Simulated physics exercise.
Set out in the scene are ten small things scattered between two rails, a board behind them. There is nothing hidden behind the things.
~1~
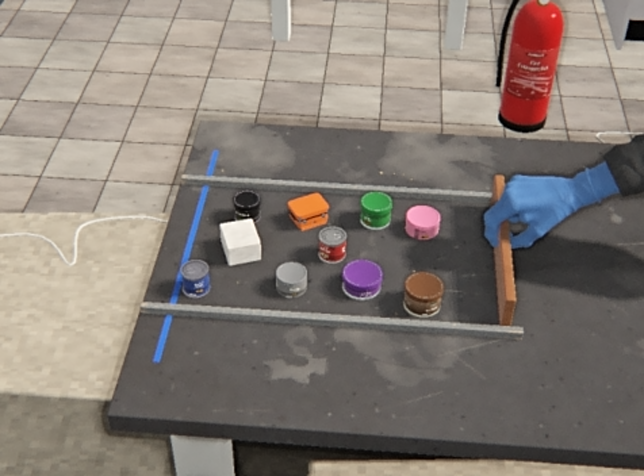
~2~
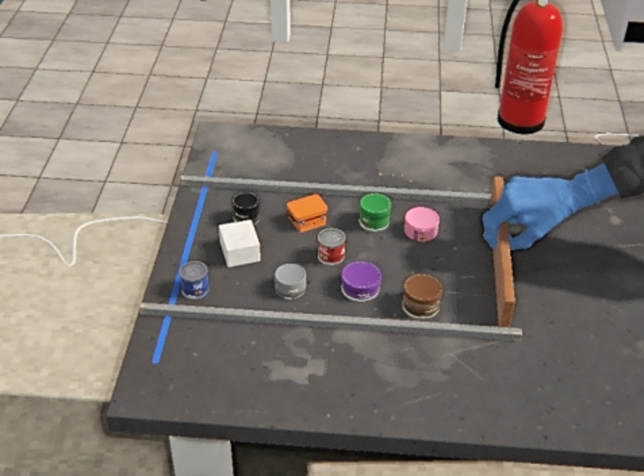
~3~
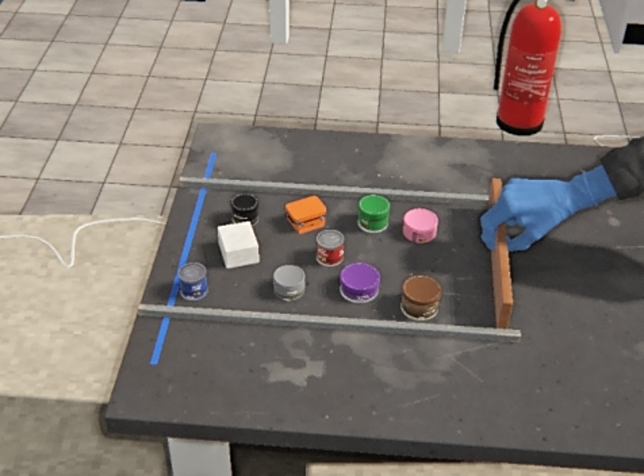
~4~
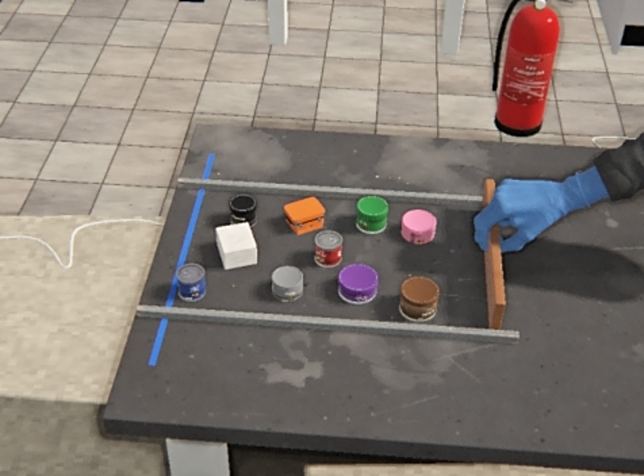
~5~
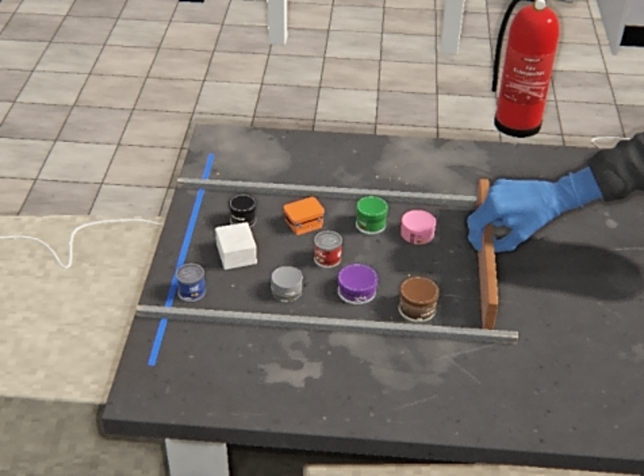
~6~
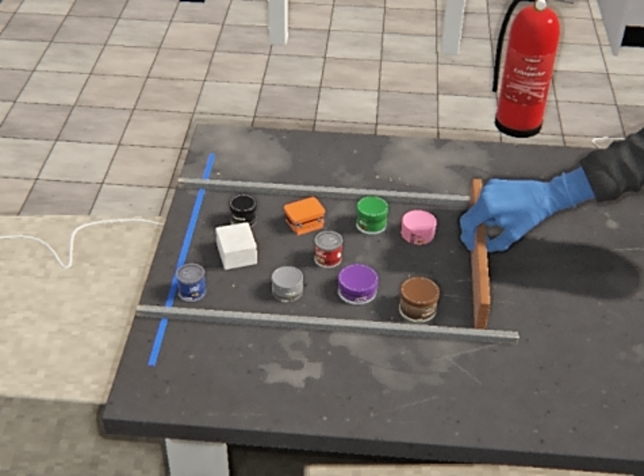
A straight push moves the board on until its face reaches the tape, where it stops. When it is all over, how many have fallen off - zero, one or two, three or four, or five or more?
In the end, five or more have fallen off.
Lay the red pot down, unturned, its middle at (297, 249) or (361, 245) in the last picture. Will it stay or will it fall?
Taking them in order, it stays put and then it stays put.
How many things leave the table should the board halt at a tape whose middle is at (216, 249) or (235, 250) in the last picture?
First try 1, second try 0.
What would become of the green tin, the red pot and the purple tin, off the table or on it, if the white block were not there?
Green tin: Still there. Red pot: Still there. Purple tin: Still there.
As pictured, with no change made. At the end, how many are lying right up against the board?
It is in contact with 5.
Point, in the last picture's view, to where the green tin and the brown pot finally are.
Close to (185, 189); the other close to (153, 284).
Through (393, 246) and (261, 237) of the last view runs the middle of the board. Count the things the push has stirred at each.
By then 4, and later 10.
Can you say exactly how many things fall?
Taken together, the number is 5.
A little later, none off yet; blue tin at rest near (191, 283); black tin at rest near (243, 212); white block at rest near (236, 246).
Next, none off yet; blue tin shifted about its own width near (158, 286); black tin shifted well along near (173, 212); white block shifted about its own width near (188, 239).
When it is over, the number that fall off is five or more; down, orange case, grey tub, white block, black tin and blue tin.
